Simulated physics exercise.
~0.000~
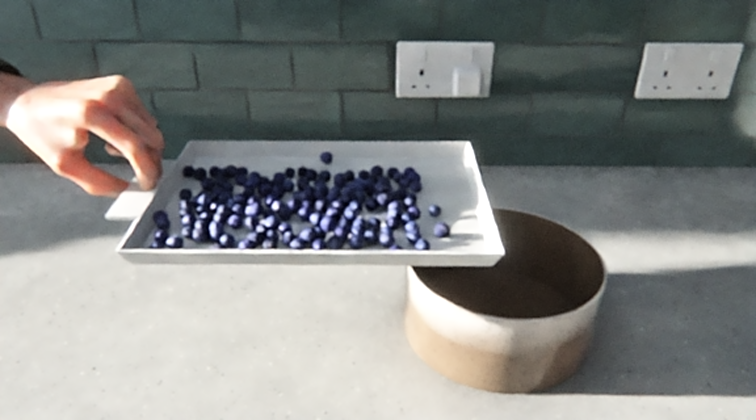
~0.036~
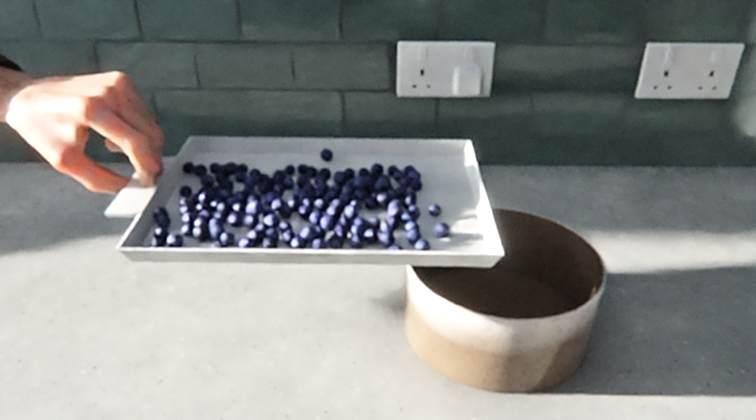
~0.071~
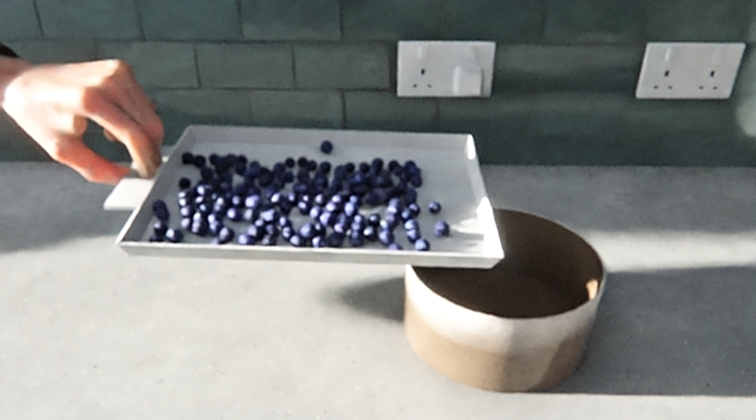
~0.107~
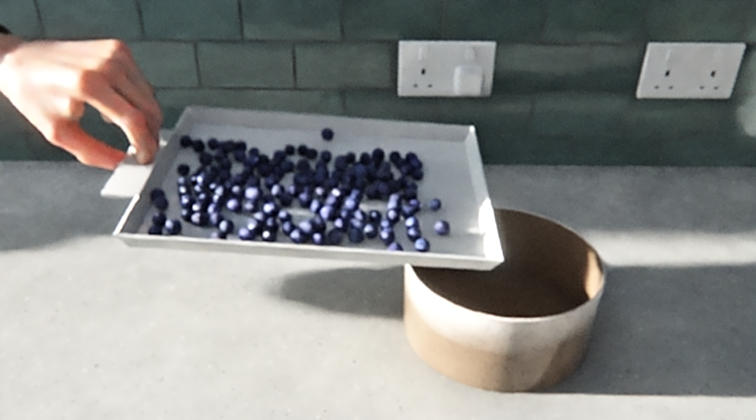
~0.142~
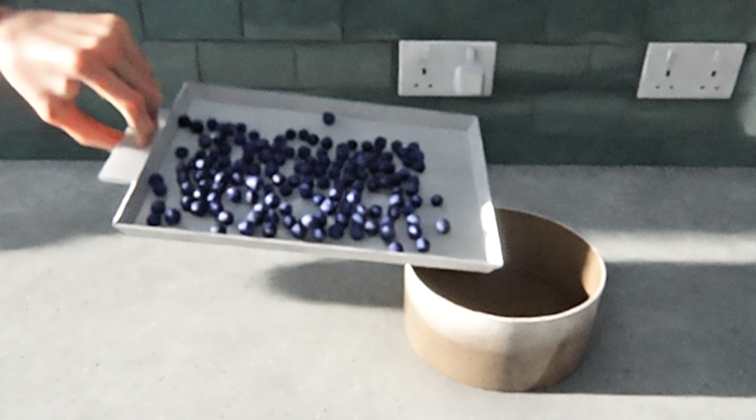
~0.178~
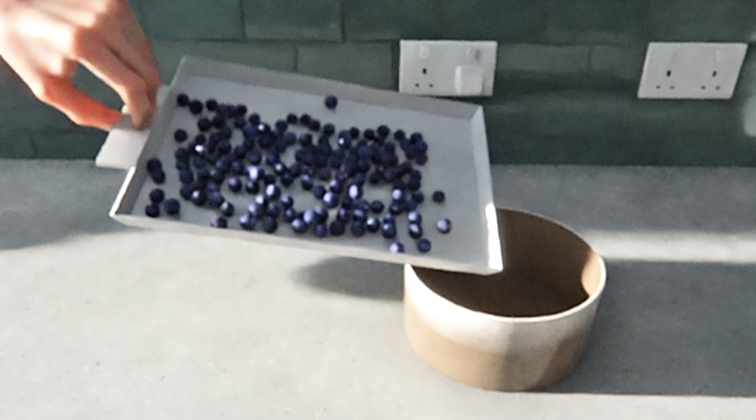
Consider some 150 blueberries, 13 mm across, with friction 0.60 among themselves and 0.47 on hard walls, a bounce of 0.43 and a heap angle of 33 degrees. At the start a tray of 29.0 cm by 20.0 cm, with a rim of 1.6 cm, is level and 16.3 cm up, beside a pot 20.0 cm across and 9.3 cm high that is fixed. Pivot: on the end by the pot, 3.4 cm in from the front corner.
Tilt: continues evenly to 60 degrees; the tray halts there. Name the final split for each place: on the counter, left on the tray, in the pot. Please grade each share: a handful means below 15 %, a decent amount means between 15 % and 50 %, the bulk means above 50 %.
Counter: The bulk, tray: A decent amount, pot: A handful.
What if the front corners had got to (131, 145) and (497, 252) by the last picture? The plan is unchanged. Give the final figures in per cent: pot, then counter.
Final per cent - pot 45, counter 30.
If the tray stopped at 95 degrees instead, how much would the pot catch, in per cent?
Pot share: About 0 per cent.
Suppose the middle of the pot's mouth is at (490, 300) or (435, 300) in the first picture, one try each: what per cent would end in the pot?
The shares would be near 30 and 30 per cent respectively.
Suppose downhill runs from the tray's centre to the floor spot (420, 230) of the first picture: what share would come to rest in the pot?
I'd say close to 15 %.
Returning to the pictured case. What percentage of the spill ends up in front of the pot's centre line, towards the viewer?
Roughly 100 per cent.
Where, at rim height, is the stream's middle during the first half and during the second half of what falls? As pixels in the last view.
First half close to (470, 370), second half close to (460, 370).
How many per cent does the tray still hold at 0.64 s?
It's roughly 55 percent.
After 0.32 s, tilt 42 degrees; the tray holds 100 %, the pot 0 %.
Then, at 0.41 s, tilt 56 degrees; the tray holds 100 %, the pot 0 %.
Then, at 0.64 s, tilt 60 degrees; the tray holds 55 %, the pot 0 %.
In the end, at 1.7 s, counter 70 %, tray 30 %, pot 0 %.
